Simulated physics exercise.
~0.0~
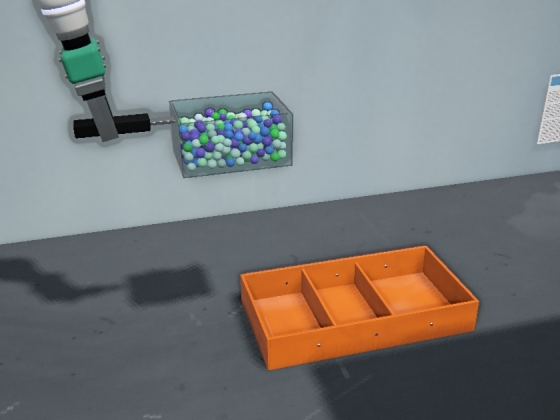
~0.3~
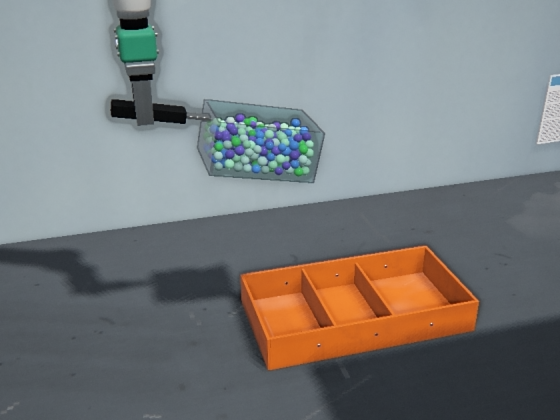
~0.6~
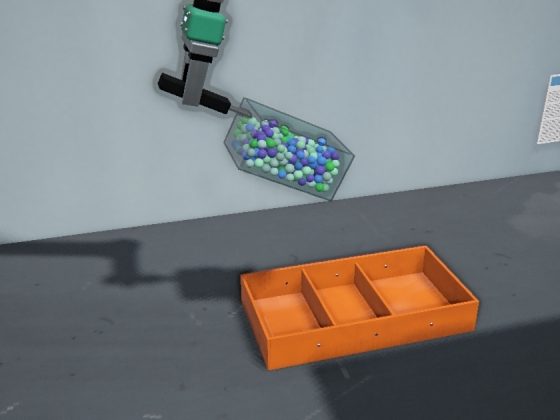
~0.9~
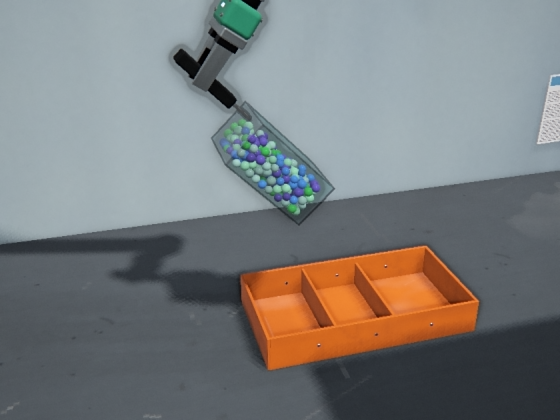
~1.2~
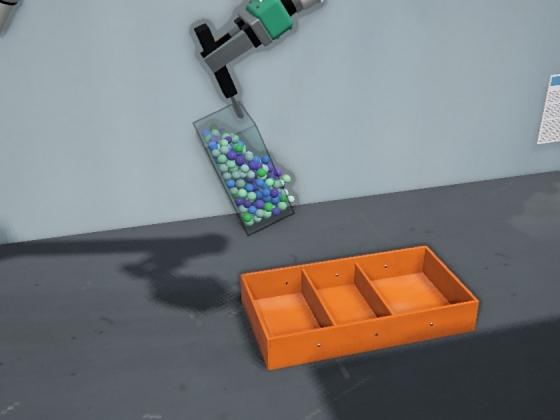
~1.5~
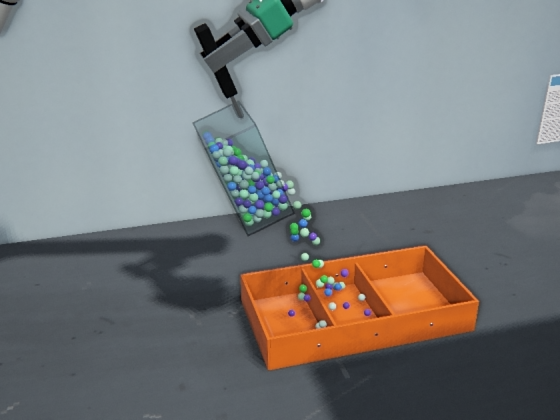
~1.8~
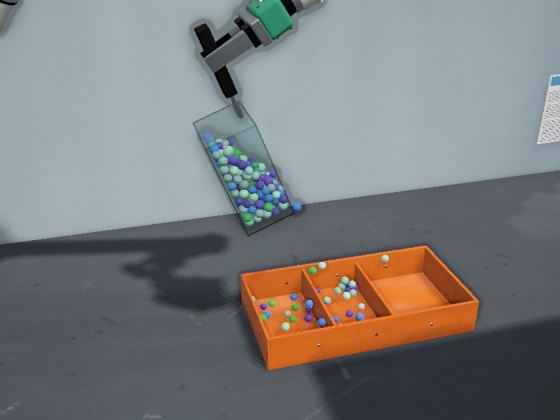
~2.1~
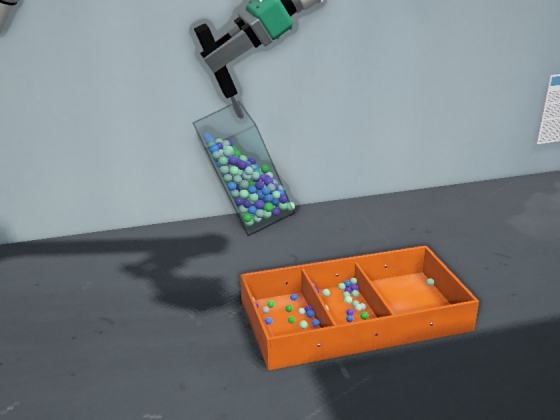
In this clip, a robot arm moves a clear box of green, blue, purple and white balls rightward, then tips it steeply above an orange three-part crate. Some balls spill out, settling mostly in the left and middle parts, while most remain in the tilted box.
